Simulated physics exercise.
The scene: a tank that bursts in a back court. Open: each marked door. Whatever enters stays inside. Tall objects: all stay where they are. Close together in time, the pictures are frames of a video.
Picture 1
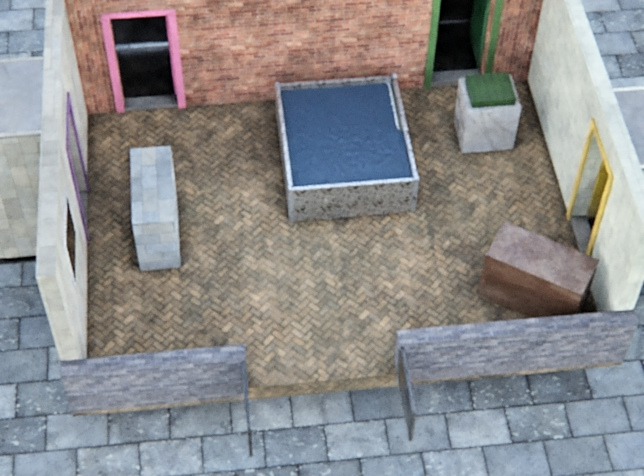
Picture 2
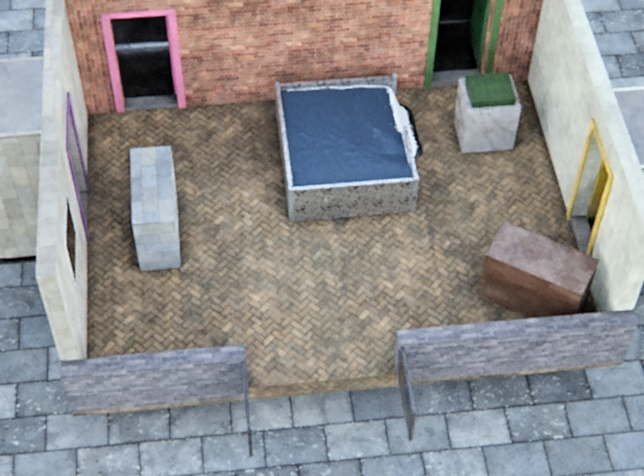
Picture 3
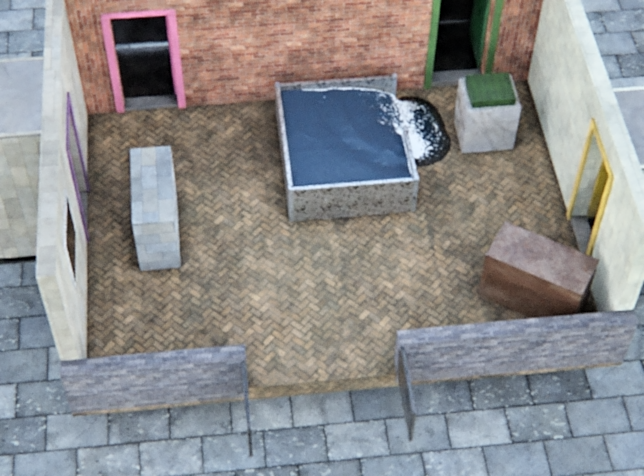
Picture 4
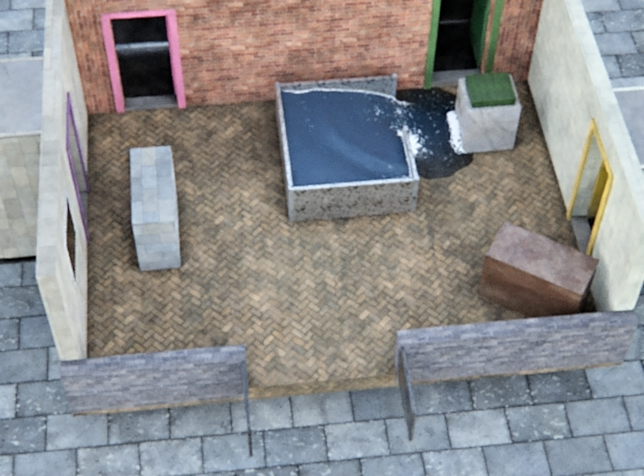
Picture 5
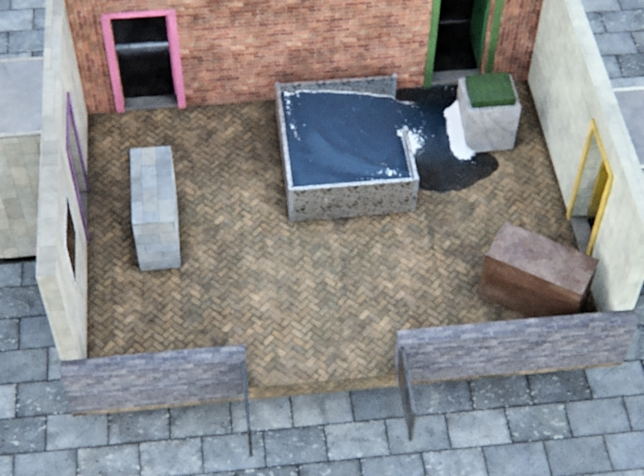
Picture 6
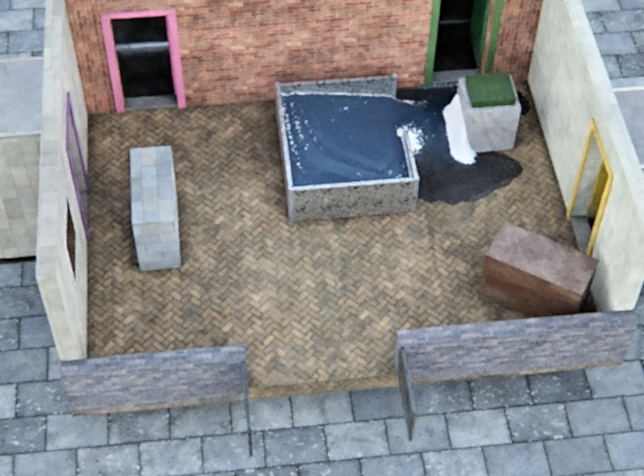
Back court with a stone tank bursting on its right side, dark water pouring out and spreading around a grass-topped block.
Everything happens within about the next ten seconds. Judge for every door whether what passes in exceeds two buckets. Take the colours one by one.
The pink door does not exceed two; the purple door does not exceed two; the green door exceeds two; the yellow door exceeds two.
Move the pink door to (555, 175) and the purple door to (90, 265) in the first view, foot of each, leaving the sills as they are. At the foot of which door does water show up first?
It would be the green one, I think.
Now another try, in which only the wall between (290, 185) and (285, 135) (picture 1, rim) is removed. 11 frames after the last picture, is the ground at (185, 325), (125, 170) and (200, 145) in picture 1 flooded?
Sequence: Wetted / wetted / wetted.
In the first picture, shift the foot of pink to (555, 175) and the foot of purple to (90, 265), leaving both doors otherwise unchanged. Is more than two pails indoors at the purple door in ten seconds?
In this case the purple door remains below.
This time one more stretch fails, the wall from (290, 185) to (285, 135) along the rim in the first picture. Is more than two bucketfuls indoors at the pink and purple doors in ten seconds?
Note - pink door: Past the mark, purple door: Past the mark.
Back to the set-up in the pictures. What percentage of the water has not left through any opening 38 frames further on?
Around 82 in a hundred.
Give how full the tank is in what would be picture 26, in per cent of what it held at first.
Somewhere near 42 %, give or take.
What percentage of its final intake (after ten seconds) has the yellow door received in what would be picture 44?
I'd say some 60 per cent.
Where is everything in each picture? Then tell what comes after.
The first frame shows the open tank at (345, 134) is whole and still.
In the second frame, water pours out at (396, 122) and has run to a hidden place.
In the third frame, water pours out at (396, 124) and has run to (442, 151).
In the fourth frame, water pours out at (396, 125) and has run to a hidden place.
In the fifth frame, the front is at a hidden place, out from the gap at (396, 125).
In the sixth frame, water pours out at (396, 125) and has run to a hidden place.
A moment on, water covers 20 % of the floor; the pink door not reached, the purple door not reached, the green door over two buckets in, the yellow door not reached.
Next, water covers 30 % of the floor; the pink door not reached, the purple door not reached, the green door far over two buckets in, the yellow door wet at the sill, nothing in.
Then, water covers 40 % of the floor; the pink door not reached, the purple door not reached, the green door far over two buckets in, the yellow door under two buckets in.
Later, water covers 60 % of the floor; the pink door wet at the sill, nothing in, the purple door not reached, the green door far over two buckets in, the yellow door far over two buckets in.
In the end, water covers 90 % of the floor; the pink door wet at the sill, nothing in, the purple door wet at the sill, nothing in, the green door far over two buckets in, the yellow door far over two buckets in.
